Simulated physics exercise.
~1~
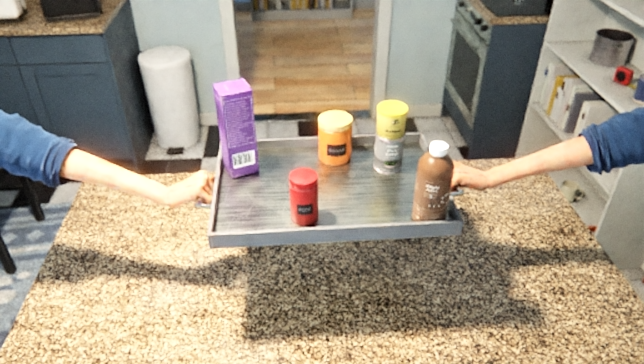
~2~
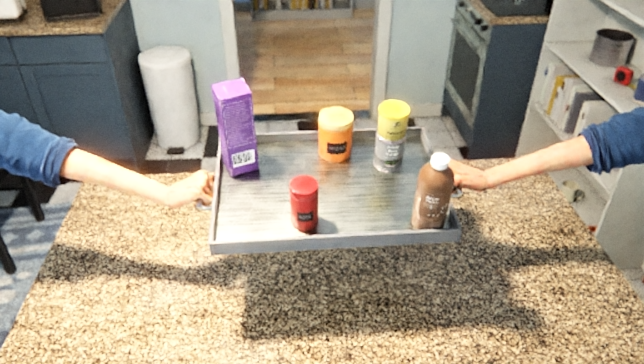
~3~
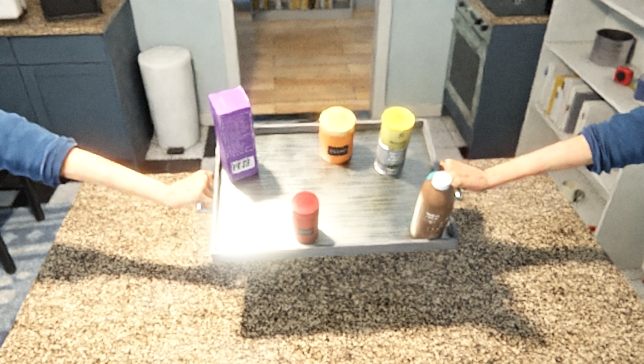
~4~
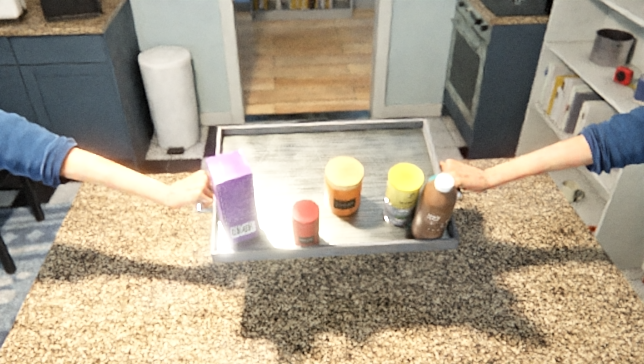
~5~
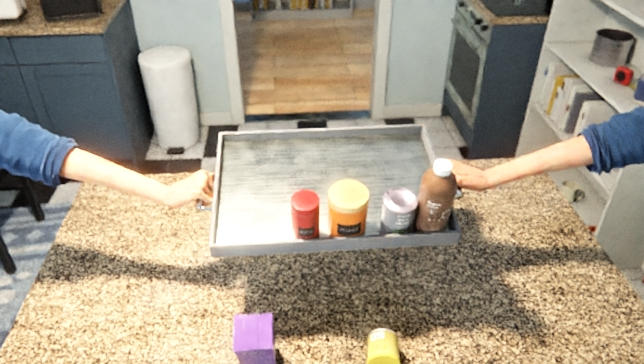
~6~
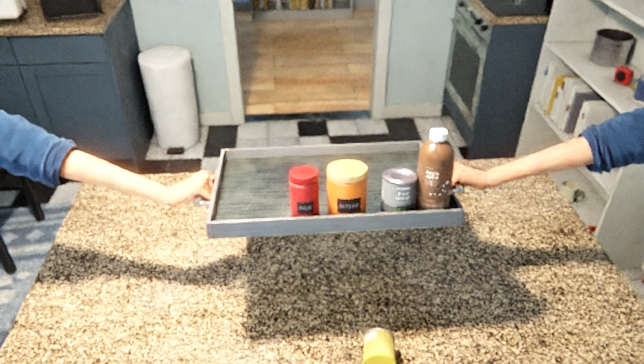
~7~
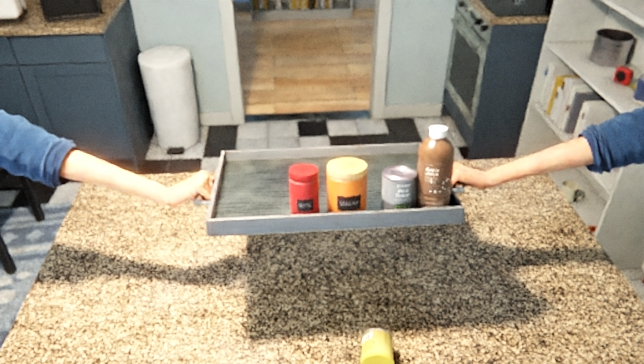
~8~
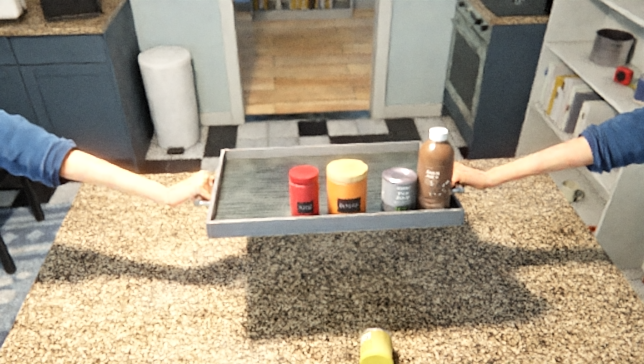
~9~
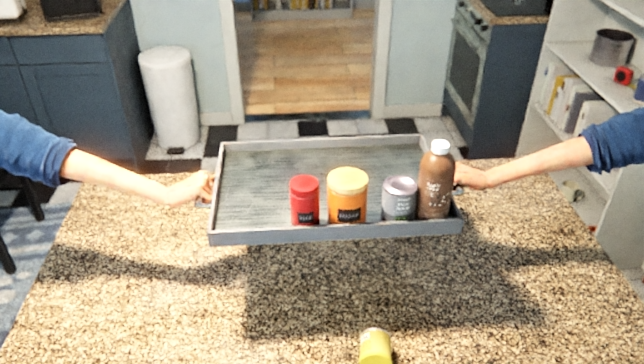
In a kitchen, two hands hold a gray tray above a speckled countertop, carrying a purple carton, a red jar, an orange jar, a brown bottle and a gray tin with a yellow one on top. The near edge dips, and the items start to slide toward the viewer. The carton and the yellow tin go over the near rim and drop toward the counter, while the others gather along that rim. The tray then tips the opposite way, but they barely shift. Finally it levels, with the red jar, orange jar, gray tin and bottle standing in a row.
